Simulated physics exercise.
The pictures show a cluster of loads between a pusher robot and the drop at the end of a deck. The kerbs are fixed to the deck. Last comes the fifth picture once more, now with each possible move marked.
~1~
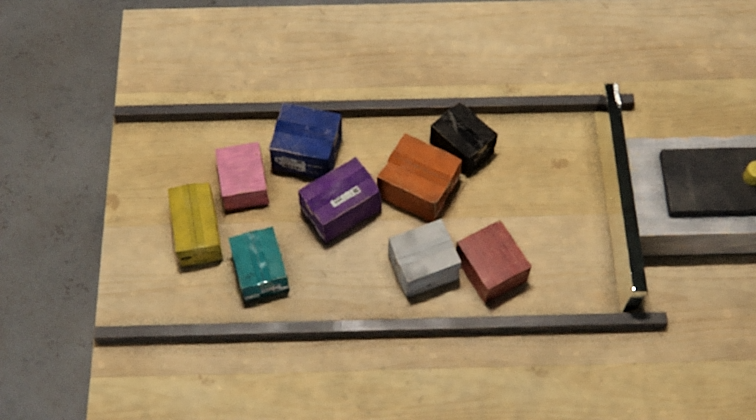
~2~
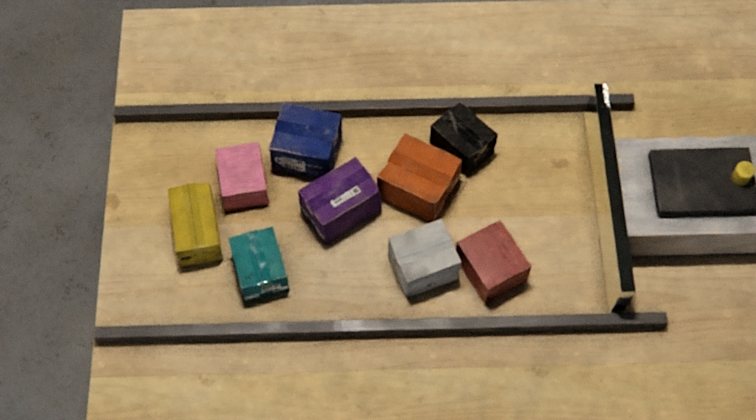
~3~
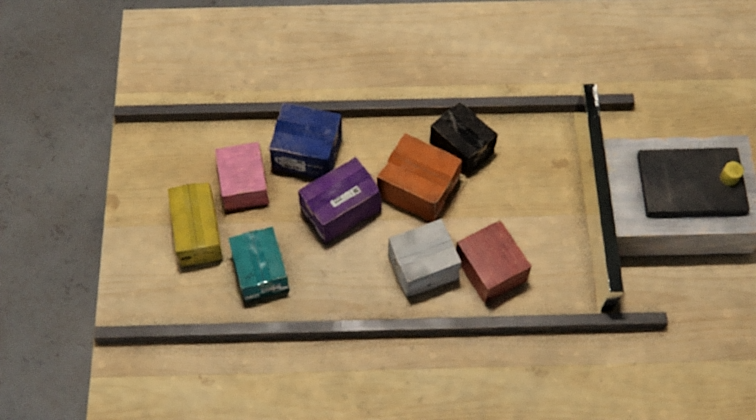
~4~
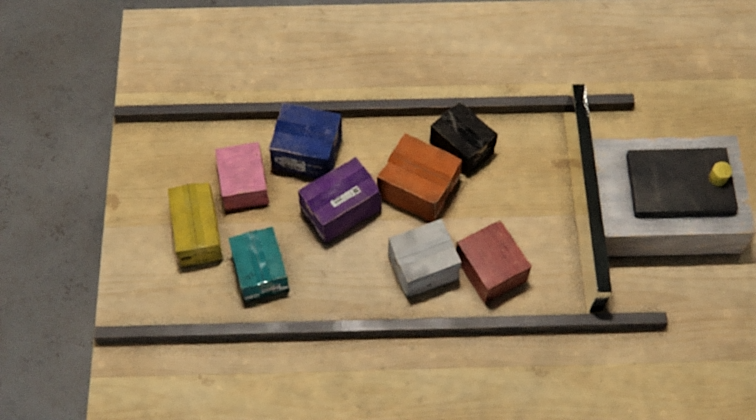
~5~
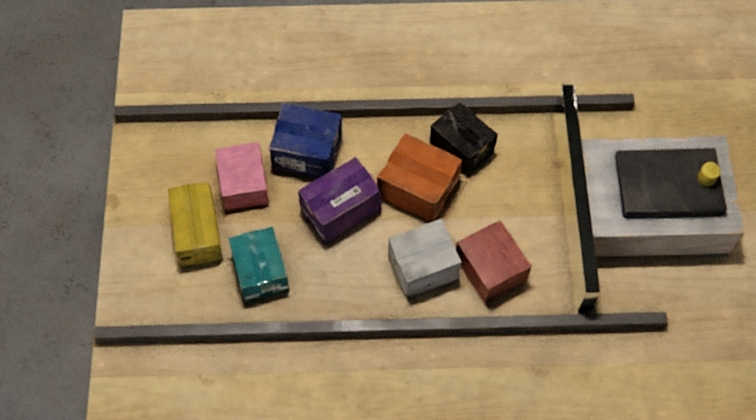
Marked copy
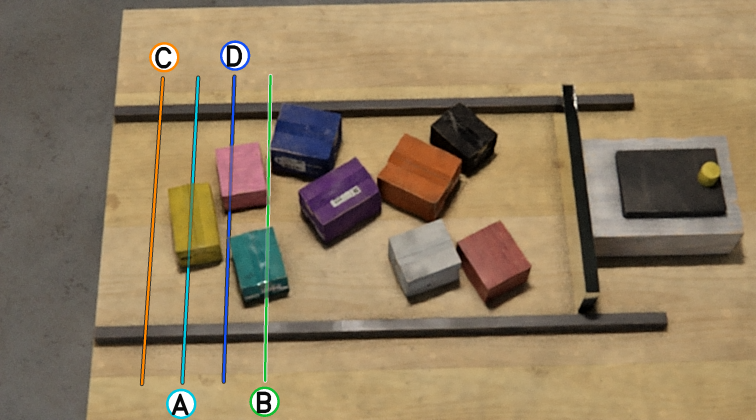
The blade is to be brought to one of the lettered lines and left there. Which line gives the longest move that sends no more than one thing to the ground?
No second one falls up to B.
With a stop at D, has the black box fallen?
No.
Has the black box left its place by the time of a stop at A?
Yes.
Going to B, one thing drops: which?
The yellow box.
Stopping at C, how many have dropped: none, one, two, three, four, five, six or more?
In all, six or more.
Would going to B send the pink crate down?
No.
On the marked copy, A at (191, 220); B at (268, 218); C at (153, 221); D at (229, 219).
With B. Early on, robot (552, 184); black box (421, 137); white parcel (383, 256).
Further on, robot (439, 187); yellow box (164, 228); pink crate (205, 181).
At the end, robot (352, 189); yellow box over the edge; pink crate (124, 181); one fallen.
As for the rest, A drops five; C drops six; D drops three.
